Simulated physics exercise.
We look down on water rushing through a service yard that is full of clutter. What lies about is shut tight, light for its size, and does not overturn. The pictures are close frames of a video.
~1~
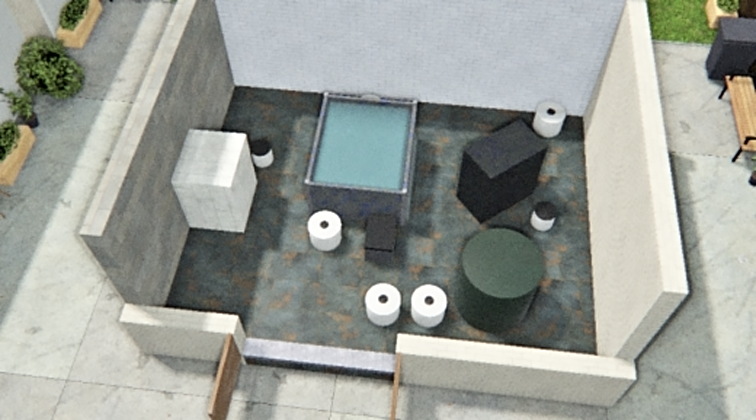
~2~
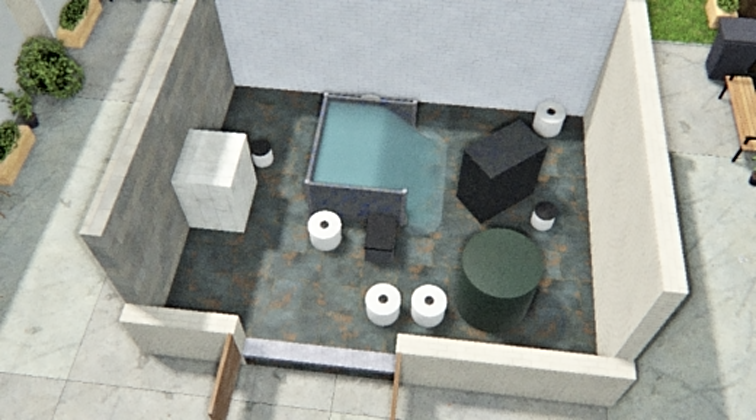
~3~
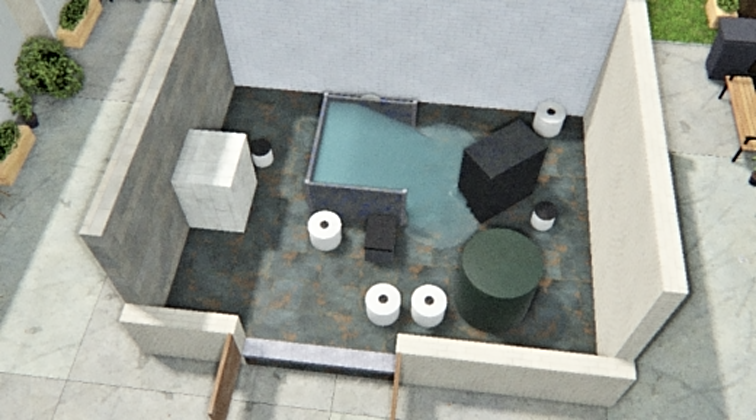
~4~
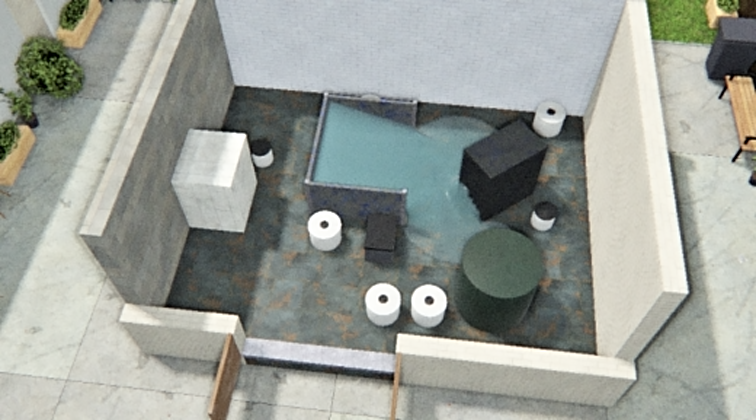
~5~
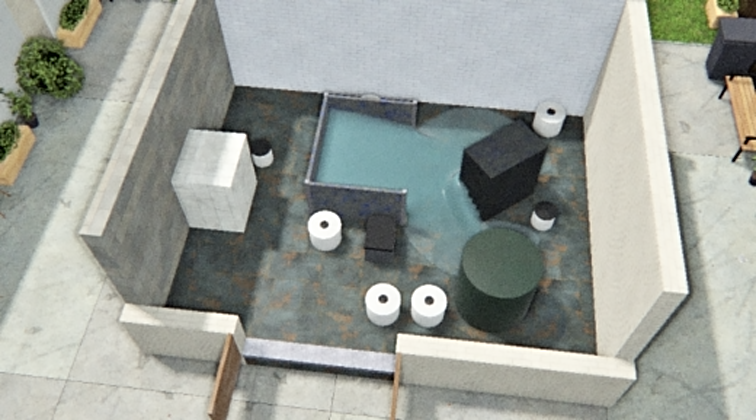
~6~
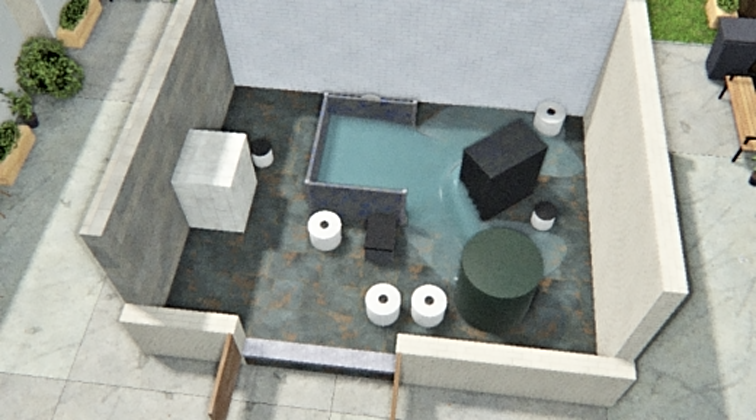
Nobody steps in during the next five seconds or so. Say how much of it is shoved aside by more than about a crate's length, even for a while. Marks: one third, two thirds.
It is two thirds or more.
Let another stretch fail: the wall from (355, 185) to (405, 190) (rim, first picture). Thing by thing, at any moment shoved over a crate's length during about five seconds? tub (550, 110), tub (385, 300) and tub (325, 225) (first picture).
In that order: Less than that, moved that far, never so far.
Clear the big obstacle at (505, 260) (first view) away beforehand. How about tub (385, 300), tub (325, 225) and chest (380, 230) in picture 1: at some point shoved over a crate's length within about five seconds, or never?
In that order: Moved that far, not that far, less than that.
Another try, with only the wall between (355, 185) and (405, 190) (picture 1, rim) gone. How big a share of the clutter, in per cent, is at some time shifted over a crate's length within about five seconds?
I make it 50 per cent.
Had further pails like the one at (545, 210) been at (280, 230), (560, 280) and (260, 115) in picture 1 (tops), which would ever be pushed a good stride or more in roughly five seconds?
In that order: Not that far, swept aside, short of that.
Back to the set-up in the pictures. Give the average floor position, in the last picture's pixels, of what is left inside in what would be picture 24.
Close to (362, 205).
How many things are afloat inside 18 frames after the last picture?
I count 2.
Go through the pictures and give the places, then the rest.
In the first frame, a tub at (551, 112), on the bottom; a tub at (324, 225) rests on the ground; 0 of 8 have shifted.
In the second frame, a tub at (551, 112) rests on the ground; a tub at (324, 225), on the bottom; 0 of 8 have shifted.
In the third frame, a tub at (551, 112) rests on the ground; a tub at (324, 225) rests on the ground; 0 of 8 have shifted.
In the fourth frame, a tub at (551, 112) rests on the ground; a tub at (324, 225), on the bottom; 0 of 8 have shifted.
In the fifth frame, a tub at (551, 112) rests on the ground; a tub at (324, 225) rests on the ground; 0 of 8 have shifted.
In the sixth frame, a tub at (551, 112), on the bottom; a tub at (324, 225) rests on the ground; 0 of 8 have shifted.
A moment on, 0 of 8 are well off their spots; 1 afloat.
Next, 3 of 8 are well off their spots; 3 afloat.
Later, 5 of 8 are well off their spots; 2 afloat.
In the end, 7 of 8 are well off their spots, and 7 have been at some point; 3 afloat.
